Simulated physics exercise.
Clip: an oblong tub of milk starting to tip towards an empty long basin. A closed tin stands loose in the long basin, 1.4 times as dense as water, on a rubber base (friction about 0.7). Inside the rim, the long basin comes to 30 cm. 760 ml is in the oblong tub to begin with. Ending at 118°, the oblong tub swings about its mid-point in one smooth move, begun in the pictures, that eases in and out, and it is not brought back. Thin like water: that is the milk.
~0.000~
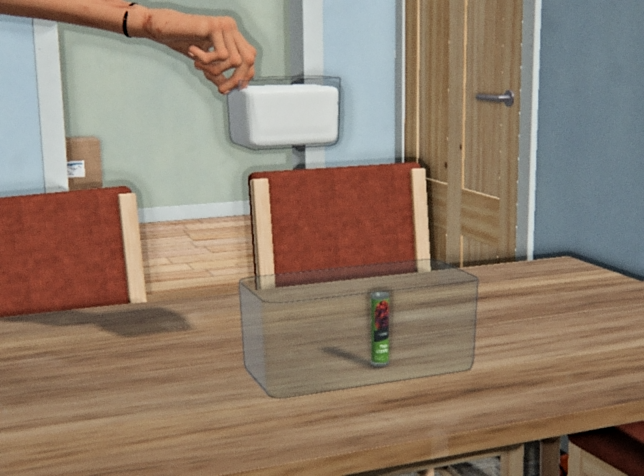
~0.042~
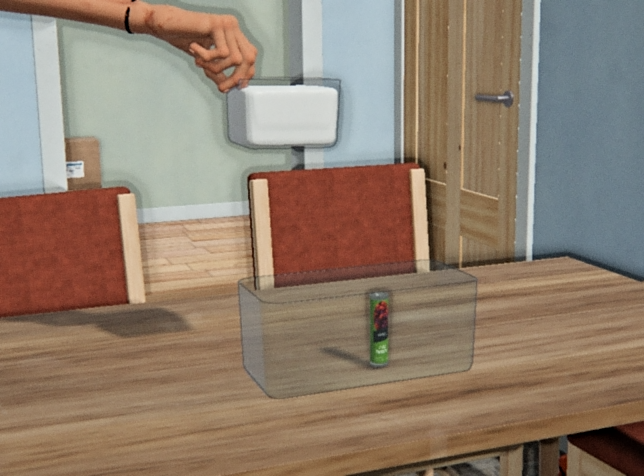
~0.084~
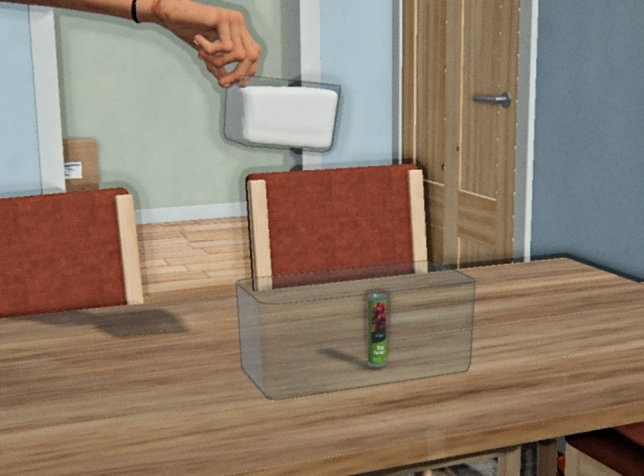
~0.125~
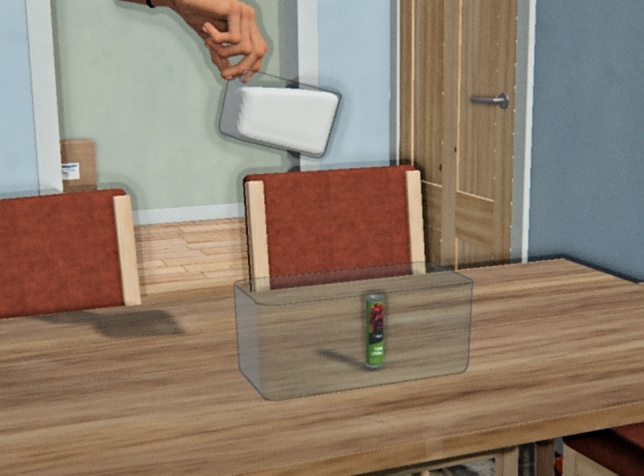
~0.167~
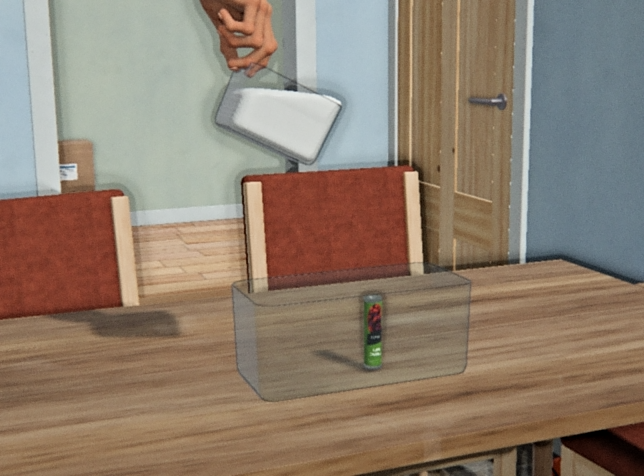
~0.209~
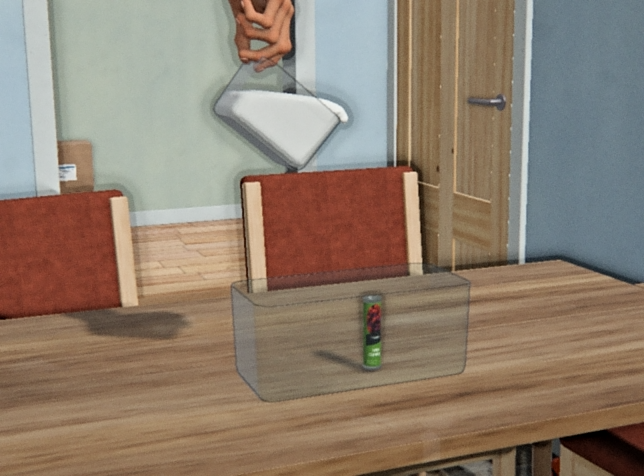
A clear tub of white milk hangs from a hand above a wooden dining table, seen from slightly above in a room with blue and green walls and a wooden door. Below it sits a clear, oblong basin holding a small green and red tin, before red-backed chairs. The tub tilts steadily rightward, milk slipping past its right rim, as the hand turns and the view barely shifts.
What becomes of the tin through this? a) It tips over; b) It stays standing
b.
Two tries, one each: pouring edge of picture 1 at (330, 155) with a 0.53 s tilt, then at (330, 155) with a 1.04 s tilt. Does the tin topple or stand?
Try 1: Tipped over; try 2: Still standing.
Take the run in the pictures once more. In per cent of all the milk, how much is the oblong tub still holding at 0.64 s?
1 %.
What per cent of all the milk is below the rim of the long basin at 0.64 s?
Near 84 in a hundred.
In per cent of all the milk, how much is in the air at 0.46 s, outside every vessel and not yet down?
Near 66 per cent at that time.
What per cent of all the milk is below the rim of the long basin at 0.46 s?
Near 16 in a hundred.
By 0.46 s the tilt is 112° and 18 per cent is still to pour; the tin stands where it began.
By 0.64 s the tilt is 118° and 1 per cent is still to pour; the tin stands where it began.
By 0.82 s the tilt is 118° and 0 per cent is still to pour; the tin stands where it began.
By 1.03 s the tilt is 118° and 0 per cent is still to pour; the tin stands 1 cm from where it began.
At rest the tin stands where it began.
